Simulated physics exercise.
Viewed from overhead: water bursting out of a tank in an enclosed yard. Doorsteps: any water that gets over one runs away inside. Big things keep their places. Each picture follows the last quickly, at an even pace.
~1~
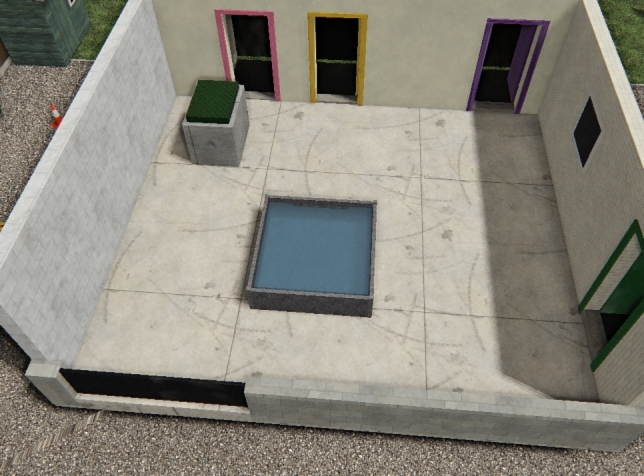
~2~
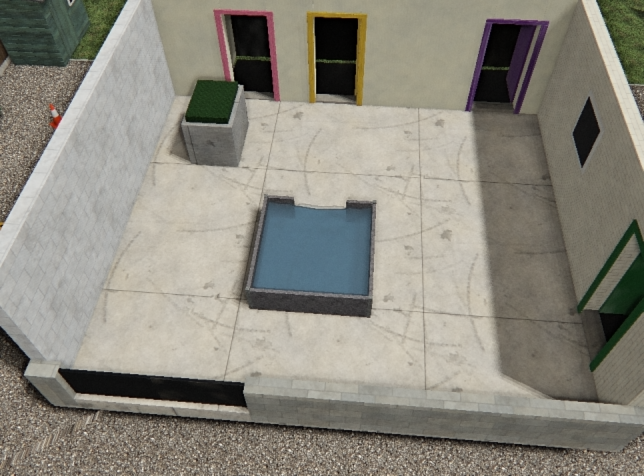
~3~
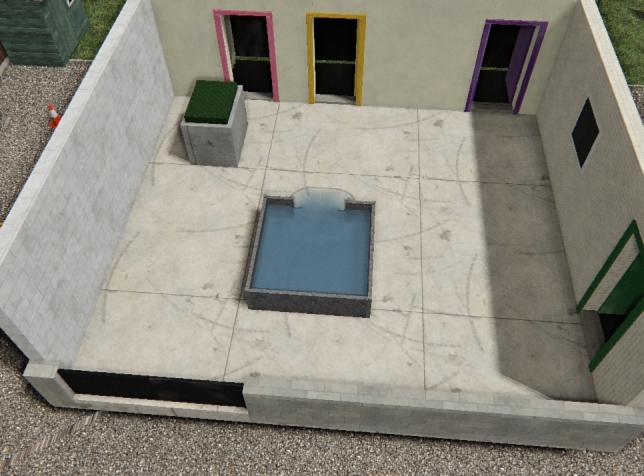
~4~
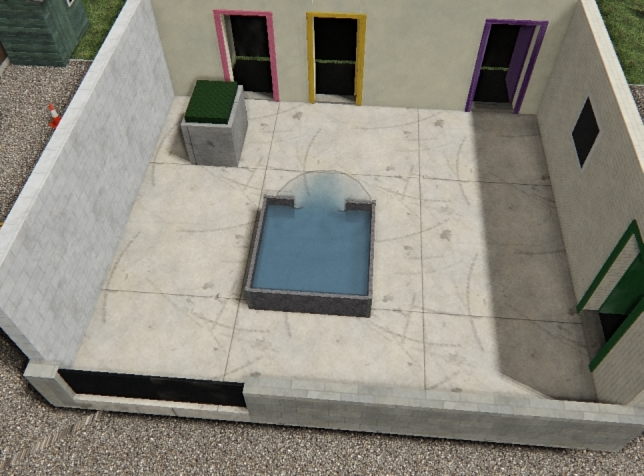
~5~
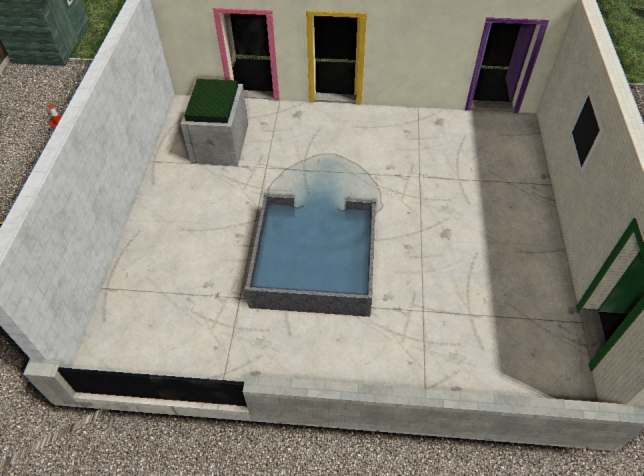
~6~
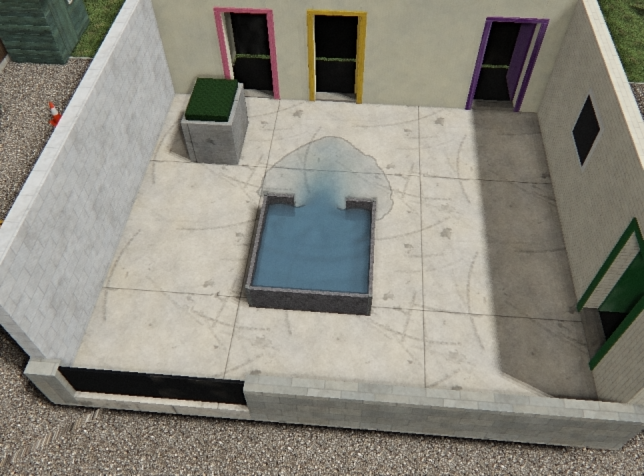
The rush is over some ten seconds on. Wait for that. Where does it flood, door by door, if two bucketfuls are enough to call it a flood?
At the purple door it does not flood; at the yellow door it floods; at the pink door it floods; at the green door it does not flood.
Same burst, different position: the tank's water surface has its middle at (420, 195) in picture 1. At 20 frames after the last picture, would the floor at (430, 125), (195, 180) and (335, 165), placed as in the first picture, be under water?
Log: Flood; no flood; no flood.
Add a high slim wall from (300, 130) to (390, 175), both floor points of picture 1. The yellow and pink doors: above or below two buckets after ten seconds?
Reading: Yellow door gets too little; pink door gets too much.
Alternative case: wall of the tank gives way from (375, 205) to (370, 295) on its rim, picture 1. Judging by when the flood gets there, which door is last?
That's the pink-painted one.
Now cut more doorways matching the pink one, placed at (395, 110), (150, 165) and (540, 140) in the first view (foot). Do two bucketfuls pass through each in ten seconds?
Note: Door one overshoots; door two undershoots; door three overshoots.
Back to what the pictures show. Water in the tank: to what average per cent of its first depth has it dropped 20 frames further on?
50 per cent or thereabouts.
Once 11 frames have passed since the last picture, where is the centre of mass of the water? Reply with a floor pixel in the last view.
Close to (323, 216), I reckon.
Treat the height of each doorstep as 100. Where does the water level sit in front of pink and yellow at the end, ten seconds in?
First 150 percent, then 80 percent.
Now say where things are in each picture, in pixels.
The tank at (316, 246) is whole and still, in the first picture.
The front is at a hidden place, out from the gap on the tank's far side, in the second picture.
Water pours out on the tank's far side and has run to (341, 193), in the third picture.
Water pours out on the tank's far side and has run to (337, 174), in the fourth picture.
The front is at (336, 158), out from the gap on the tank's far side, in the fifth picture.
The front is at (338, 140), out from the gap on the tank's far side, in the sixth picture.
A moment on, water covers 15 % of the floor; the purple door not reached, the yellow door wet at the sill, nothing in, the pink door not reached, the green door not reached.
Next, water covers 25 % of the floor; the purple door not reached, the yellow door over two buckets in, the pink door under two buckets in, the green door not reached.
Then, water covers 30 % of the floor; the purple door wet at the sill, nothing in, the yellow door far over two buckets in, the pink door over two buckets in, the green door not reached.
Later, water covers 40 % of the floor; the purple door wet at the sill, nothing in, the yellow door far over two buckets in, the pink door far over two buckets in, the green door not reached.
In the end, water covers 65 % of the floor; the purple door wet at the sill, nothing in, the yellow door far over two buckets in, the pink door far over two buckets in, the green door wet at the sill, nothing in.
